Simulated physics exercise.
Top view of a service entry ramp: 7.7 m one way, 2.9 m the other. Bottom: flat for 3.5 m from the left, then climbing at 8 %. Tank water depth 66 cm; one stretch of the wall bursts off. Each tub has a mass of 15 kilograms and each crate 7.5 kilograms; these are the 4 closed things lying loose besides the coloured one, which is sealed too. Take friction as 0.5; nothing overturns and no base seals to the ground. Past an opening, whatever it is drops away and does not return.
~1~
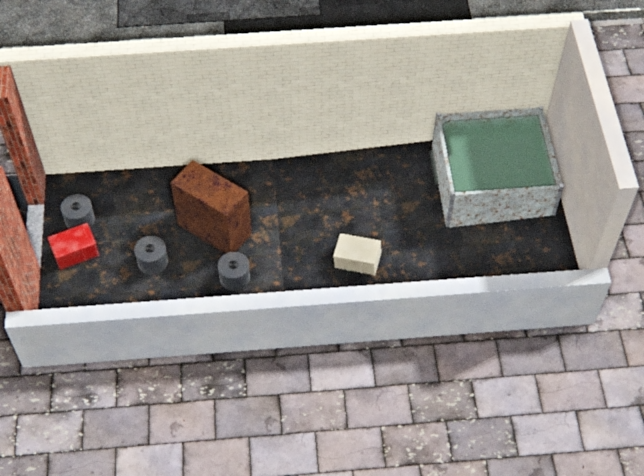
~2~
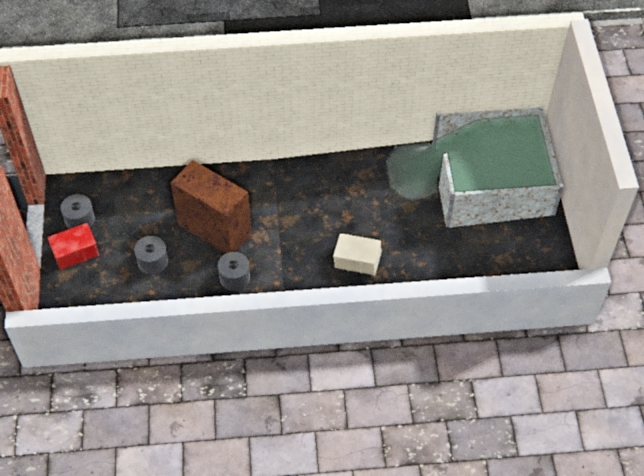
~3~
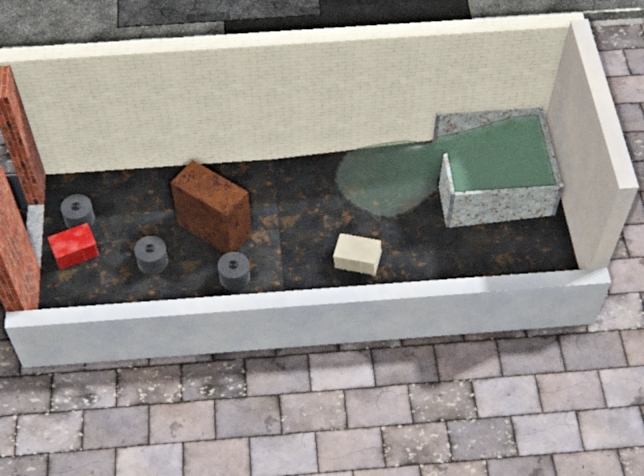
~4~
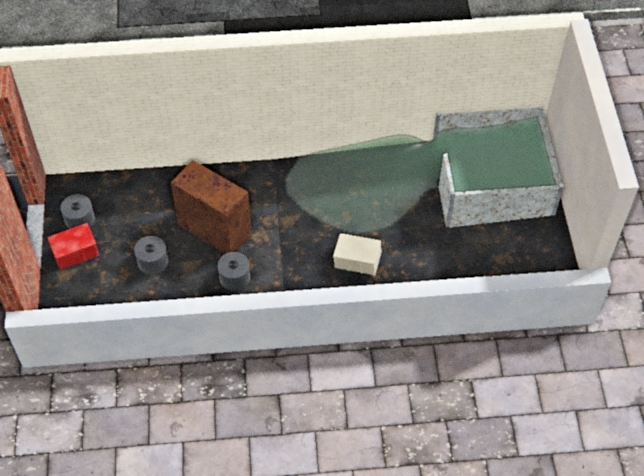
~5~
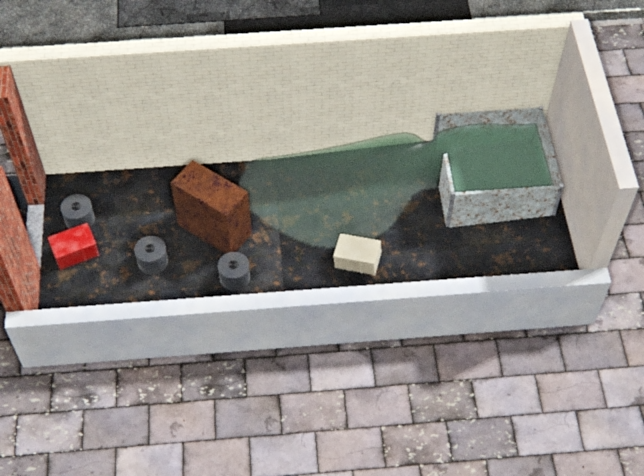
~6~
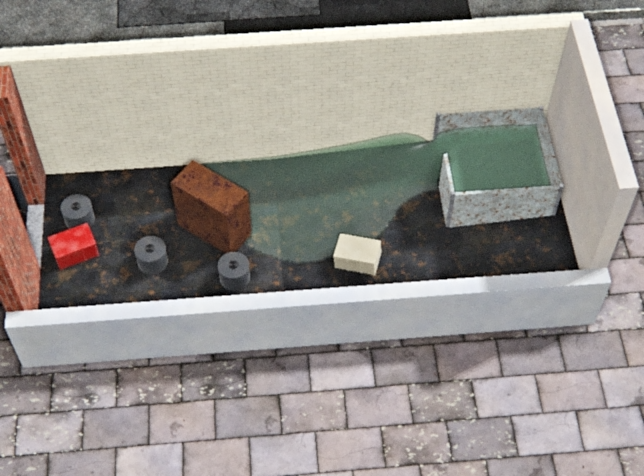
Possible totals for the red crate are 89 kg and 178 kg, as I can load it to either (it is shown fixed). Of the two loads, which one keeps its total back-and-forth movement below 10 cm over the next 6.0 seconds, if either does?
The lighter mass already does the job.
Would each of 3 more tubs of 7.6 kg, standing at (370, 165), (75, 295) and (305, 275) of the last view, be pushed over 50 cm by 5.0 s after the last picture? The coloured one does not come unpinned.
Order kept: Too far; not that far; not that far.
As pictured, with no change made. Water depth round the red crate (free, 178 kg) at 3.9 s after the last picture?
Close to 8 cm deep.
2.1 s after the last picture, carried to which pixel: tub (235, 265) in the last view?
Position: Approx. (172, 295).
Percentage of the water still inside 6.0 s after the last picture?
Around 66 per cent of the water is still in there.
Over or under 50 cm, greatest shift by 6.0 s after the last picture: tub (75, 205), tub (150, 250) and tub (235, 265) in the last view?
Taking them in order, the first is beyond the mark, the second within the mark and the third beyond the mark.
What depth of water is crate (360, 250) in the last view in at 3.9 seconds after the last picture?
About 1 cm.
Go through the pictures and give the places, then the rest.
In the first frame, the red crate at (72, 241), on the bottom; 2.0 m2 under water; 0 of 5 have shifted.
In the second frame, the red crate at (72, 241) rests on the ground; water covers 2.7 m2; 0 of 5 have shifted.
In the third frame, the red crate at (72, 241) rests on the ground; 3.7 m2 under water; 0 of 5 have shifted.
In the fourth frame, the red crate at (72, 241), on the bottom; water covers 4.7 m2; 0 of 5 have shifted.
In the fifth frame, the red crate at (72, 241), on the bottom; 6.0 m2 under water; 0 of 5 have shifted.
In the sixth frame, the red crate at (72, 241), on the bottom; 7.2 m2 under water; 0 of 5 have shifted.
Then, 0.4 s after the last picture the red crate would be 0 cm from its start with 89 kg and 0 cm from its start with 178 kg; 0 cm of water round it then.
Then, 2.1 s after the last picture the red crate would be 0 cm from its start with 89 kg and 0 cm from its start with 178 kg; 6 cm of water round it then.
Then, 3.9 s after the last picture the red crate would be 0 cm from its start with 89 kg and 0 cm from its start with 178 kg; 8 cm of water round it then.
Then, 6.0 s after the last picture the red crate would be 0 cm from its start with 89 kg and 0 cm from its start with 178 kg; 9 cm of water round it then.
